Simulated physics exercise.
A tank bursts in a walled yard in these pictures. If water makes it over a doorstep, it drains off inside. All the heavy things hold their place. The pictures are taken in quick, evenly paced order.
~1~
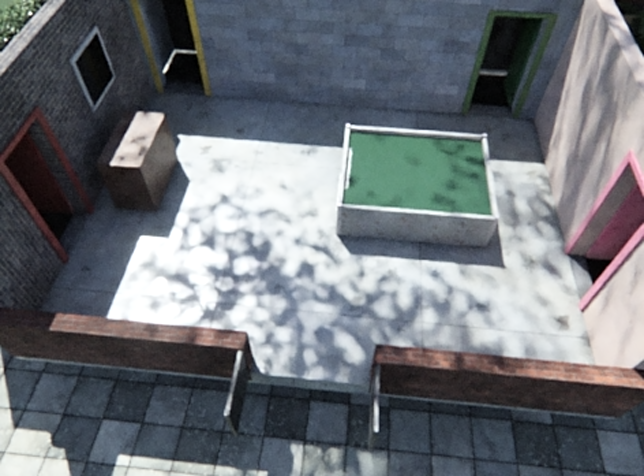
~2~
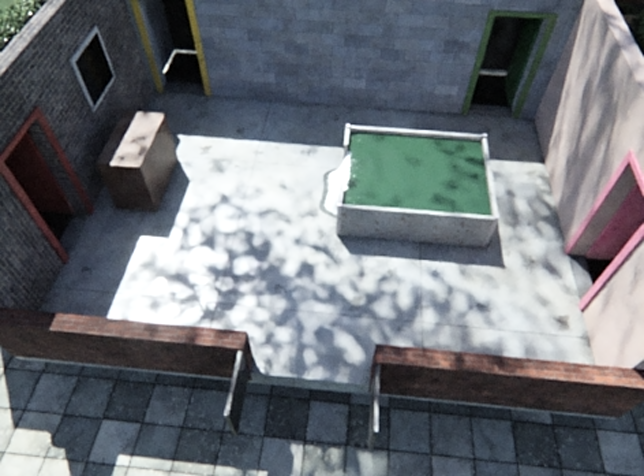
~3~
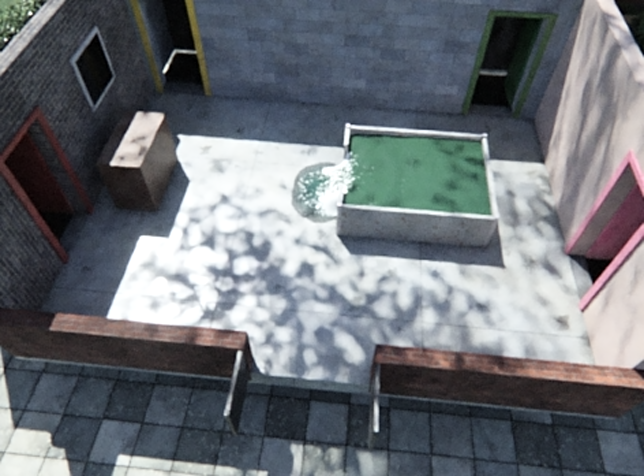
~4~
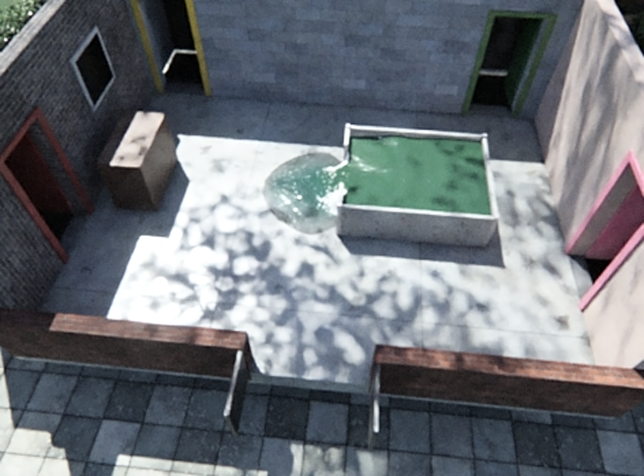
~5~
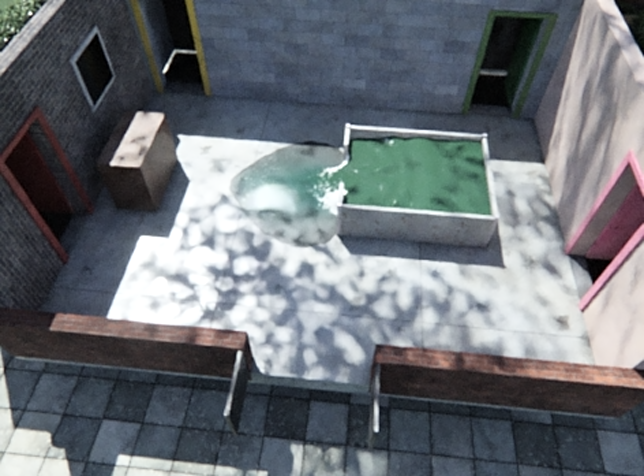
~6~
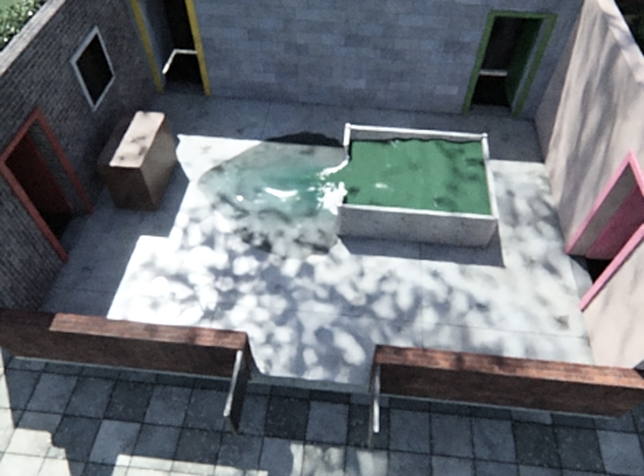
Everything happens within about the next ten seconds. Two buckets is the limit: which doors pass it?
In order: Green door: Not too much gets in there; pink door: Not too much gets in there; red door: Too much gets in there; yellow door: Too much gets in there.
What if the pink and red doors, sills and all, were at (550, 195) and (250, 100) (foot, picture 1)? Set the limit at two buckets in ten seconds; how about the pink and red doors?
Result - pink: Remains below the limit; red: Crosses the limit.
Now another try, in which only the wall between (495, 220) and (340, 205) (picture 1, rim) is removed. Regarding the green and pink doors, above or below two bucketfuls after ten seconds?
Put simply: The green one clears the cutoff; as for the pink one, it clears the cutoff.
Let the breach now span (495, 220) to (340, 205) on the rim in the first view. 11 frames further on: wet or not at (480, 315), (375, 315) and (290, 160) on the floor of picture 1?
Sequence: Wetted / wetted / spared.
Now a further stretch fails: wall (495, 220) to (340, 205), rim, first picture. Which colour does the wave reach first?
Answer: The one in pink.
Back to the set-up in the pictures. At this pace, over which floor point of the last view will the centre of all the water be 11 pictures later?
The centre of mass sits at about (338, 192).
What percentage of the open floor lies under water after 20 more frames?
I reckon around 45 %.
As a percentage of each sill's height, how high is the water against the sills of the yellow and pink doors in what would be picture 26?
Approx. 230 % followed by 0 %.
A moment on, water covers 25 % of the floor; the green door not reached, the pink door not reached, the red door not reached, the yellow door not reached.
Next, water covers 40 % of the floor; the green door not reached, the pink door not reached, the red door under two buckets in, the yellow door wet at the sill, nothing in.
Then, water covers 45 % of the floor; the green door not reached, the pink door not reached, the red door over two buckets in, the yellow door over two buckets in.
Later, water covers 60 % of the floor; the green door not reached, the pink door not reached, the red door over two buckets in, the yellow door far over two buckets in.
In the end, water covers 95 % of the floor; the green door wet at the sill, nothing in, the pink door wet at the sill, nothing in, the red door far over two buckets in, the yellow door far over two buckets in.
